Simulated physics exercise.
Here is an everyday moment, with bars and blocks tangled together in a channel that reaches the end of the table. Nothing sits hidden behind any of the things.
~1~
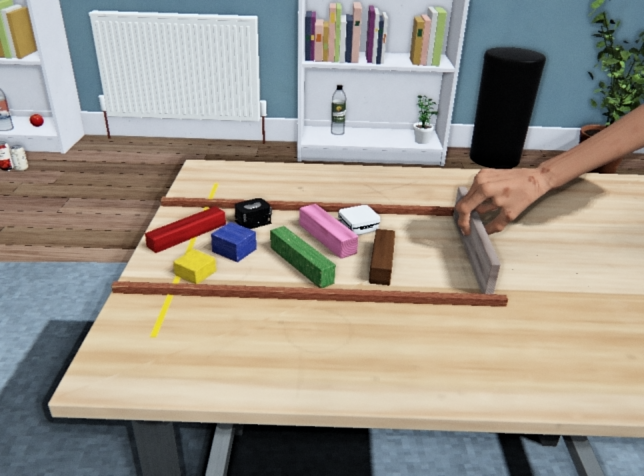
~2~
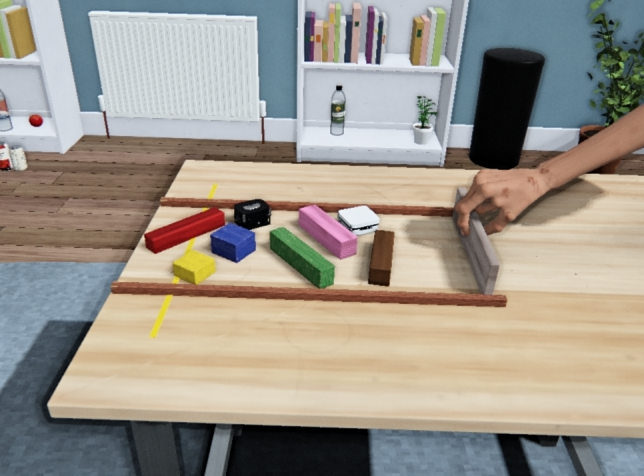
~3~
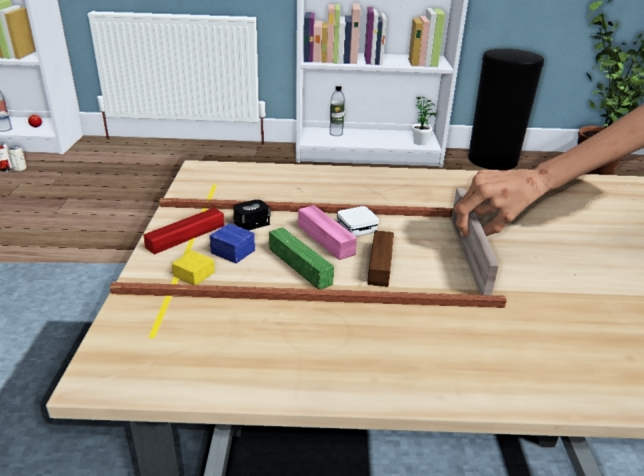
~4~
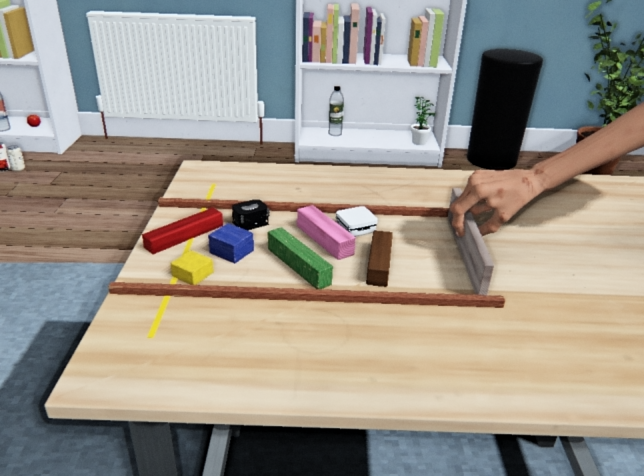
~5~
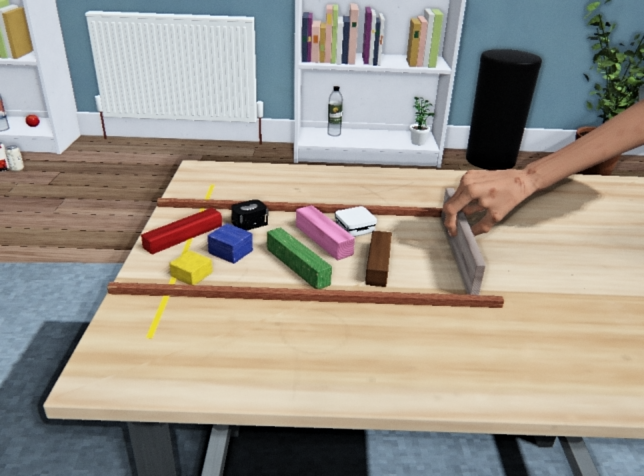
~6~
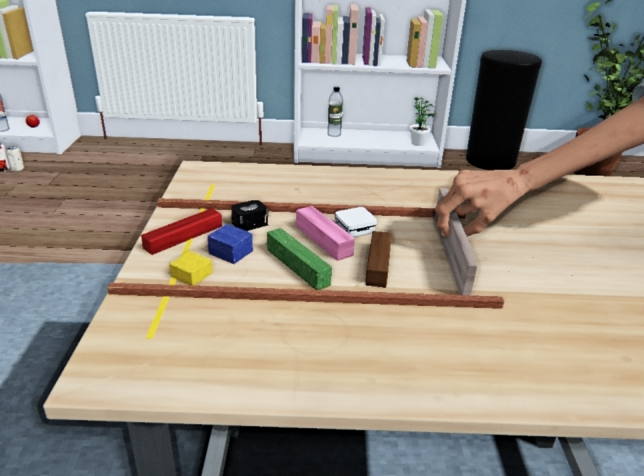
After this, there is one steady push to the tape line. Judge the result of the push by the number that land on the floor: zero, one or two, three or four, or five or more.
The push is going to knock off a trio or a quartet.
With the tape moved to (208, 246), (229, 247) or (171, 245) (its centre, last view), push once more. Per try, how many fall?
Down on the floor: 2, 1 and 6.
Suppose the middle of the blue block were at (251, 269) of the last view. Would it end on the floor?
Note - blue block not retained.
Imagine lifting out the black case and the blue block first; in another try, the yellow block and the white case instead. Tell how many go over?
The count is 1 in the first case and 2 in the second.
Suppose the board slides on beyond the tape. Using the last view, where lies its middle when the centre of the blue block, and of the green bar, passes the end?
Around (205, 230), then around (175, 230).
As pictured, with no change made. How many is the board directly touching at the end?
2 are in contact with it.
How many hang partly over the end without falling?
Answer: 3.
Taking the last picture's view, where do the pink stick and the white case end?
The pink stick settles near (153, 225); as for the white case, near (183, 214).
Soon after, none off yet; red stick at rest near (183, 231); yellow block at rest near (191, 268); blue block at rest near (230, 244).
After that, none off yet; red stick moving near (175, 231); yellow block at rest near (191, 268); blue block displaced about its own width near (209, 245).
And then, none off yet; red stick tilting well over near (126, 233); yellow block displaced about its own width near (155, 274); blue block displaced well along near (143, 250).
In the end, the number that fall off is three or four; gone, black case, blue block and red stick.
